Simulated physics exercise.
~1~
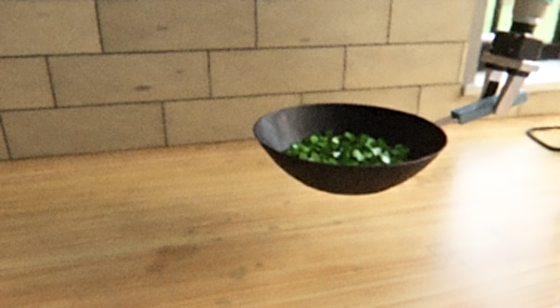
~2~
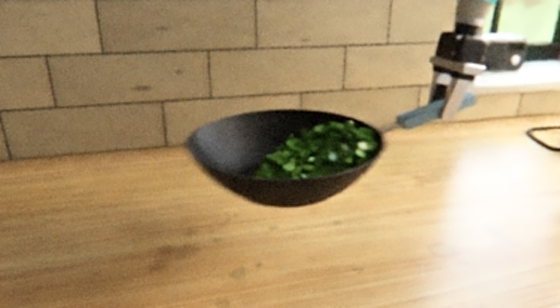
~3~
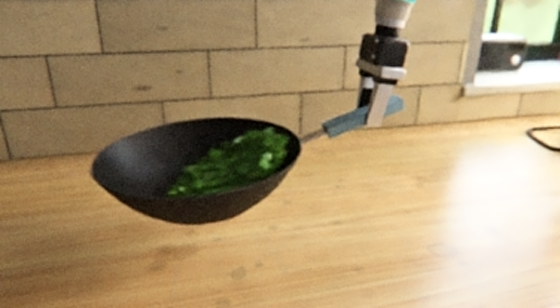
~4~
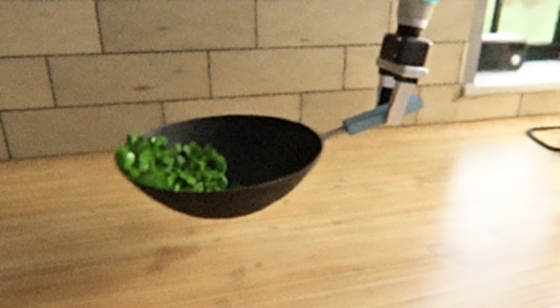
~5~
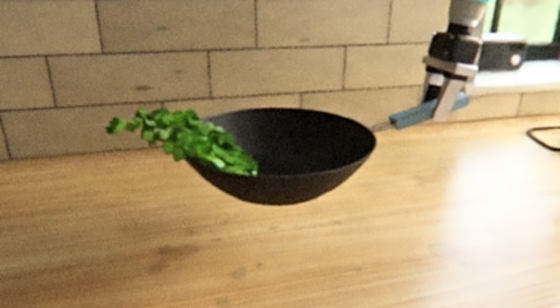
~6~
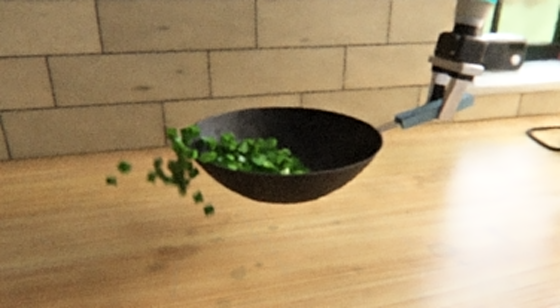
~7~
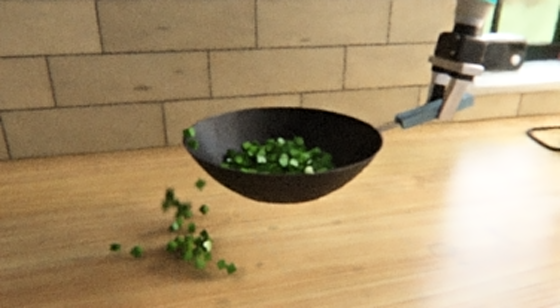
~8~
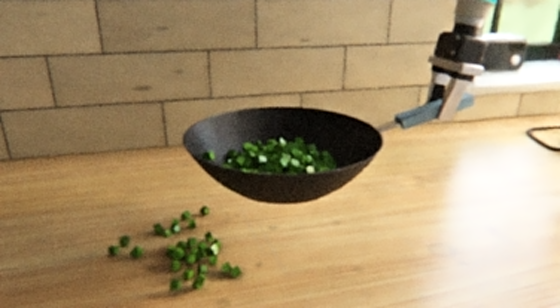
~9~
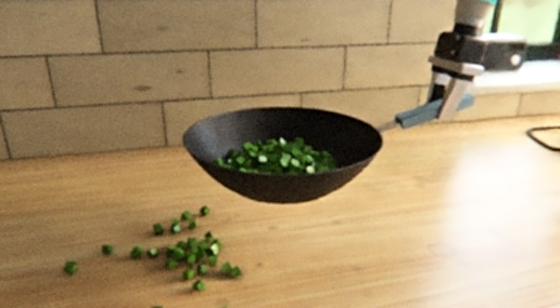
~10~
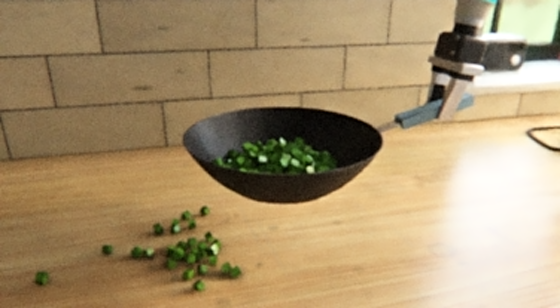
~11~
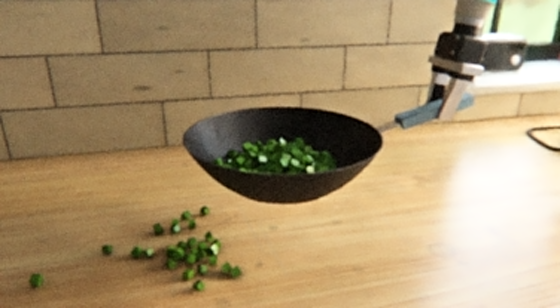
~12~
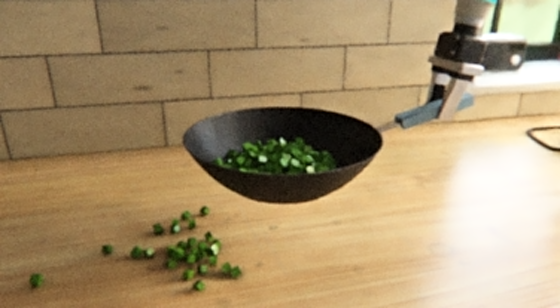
A robot arm at the right grips the handle of a dark wok holding a heap of chopped green vegetables, held above a pale wooden counter before a tan brick wall, seen from the front and slightly above. The arm swings the wok left, and the pieces bunch toward its right side. It then draws the wok back right, and the greens slide left, climb the rim and spill over the edge. Some drop to the counter and scatter, one rolling farther left. The wok stops level, most pieces still inside and a small cluster lying below.
